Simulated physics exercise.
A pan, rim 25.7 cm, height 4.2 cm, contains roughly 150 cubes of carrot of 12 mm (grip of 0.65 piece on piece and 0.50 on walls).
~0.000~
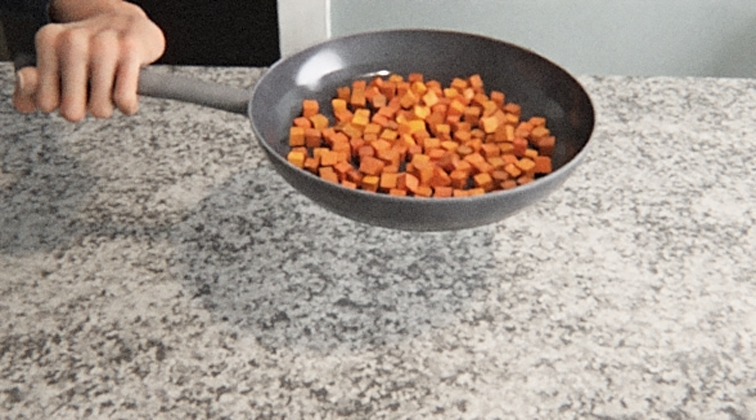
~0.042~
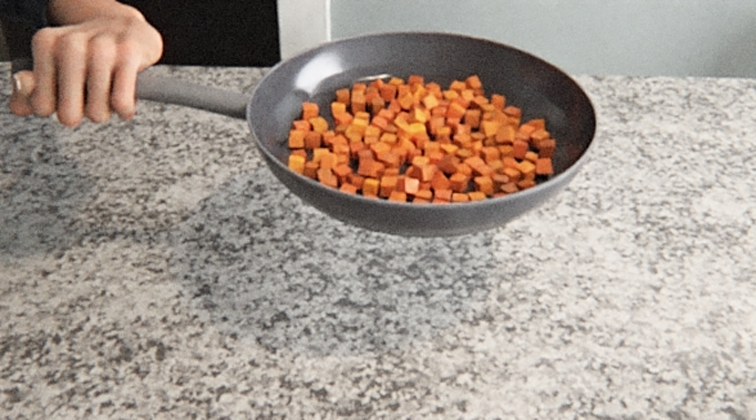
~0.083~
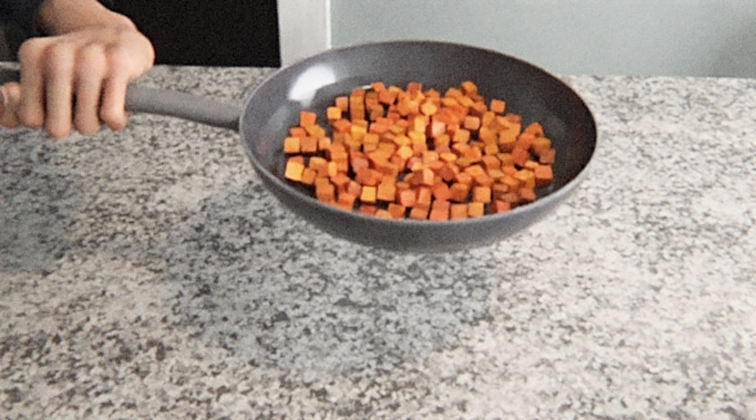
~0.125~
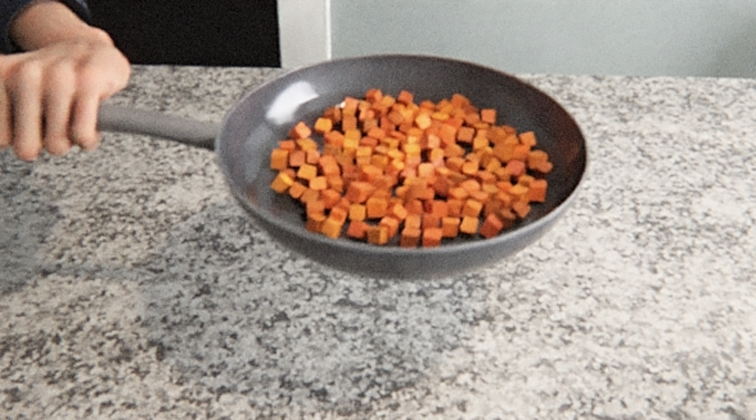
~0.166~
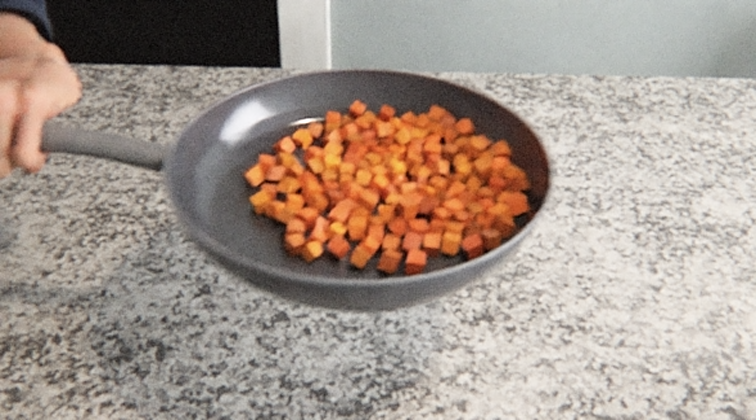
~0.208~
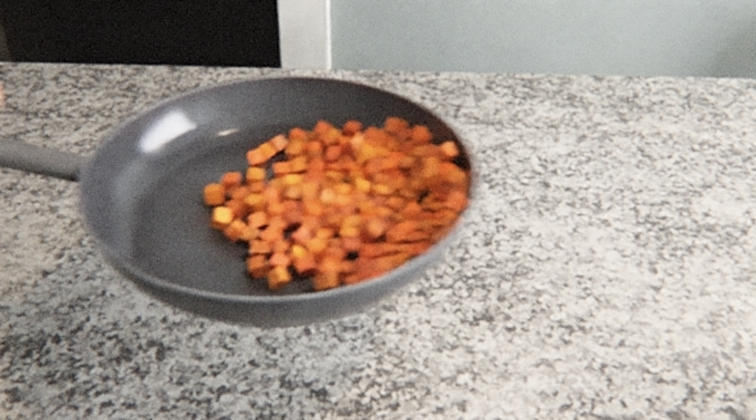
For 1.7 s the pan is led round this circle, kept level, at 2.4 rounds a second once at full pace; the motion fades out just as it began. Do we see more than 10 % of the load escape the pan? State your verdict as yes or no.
Verdict: Yes.
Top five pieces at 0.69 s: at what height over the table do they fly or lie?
About 20 cm.
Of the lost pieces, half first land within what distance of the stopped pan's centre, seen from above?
That would be roughly 50 cm.
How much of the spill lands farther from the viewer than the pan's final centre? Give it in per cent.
Share: Some 70 %.
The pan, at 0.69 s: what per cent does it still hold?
I'd put it at close to 15 per cent.
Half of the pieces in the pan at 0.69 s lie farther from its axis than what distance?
A typical piece sits around 11.5 cm out.
After 0.69 s, fallen left of where it stops 15 %, pan 15 %, fallen behind where it stops 35 %, in the air 30 %; middle of the pieces not yet landed near (546, 166).
After 1.09 s, fallen right of where it stops 20 %, fallen in front of where it stops 10 %, fallen left of where it stops 25 %, fallen behind where it stops 45 %.
After 1.46 s, fallen right of where it stops 20 %, fallen in front of where it stops 10 %, fallen left of where it stops 25 %, fallen behind where it stops 45 %.
After 1.82 s, fallen right of where it stops 25 %, fallen in front of where it stops 10 %, fallen left of where it stops 25 %, fallen behind where it stops 35 %.
In the end, at 2.1 s, fallen right of where it stops 25 %, fallen in front of where it stops 10 %, fallen left of where it stops 25 %, fallen behind where it stops 35 %.
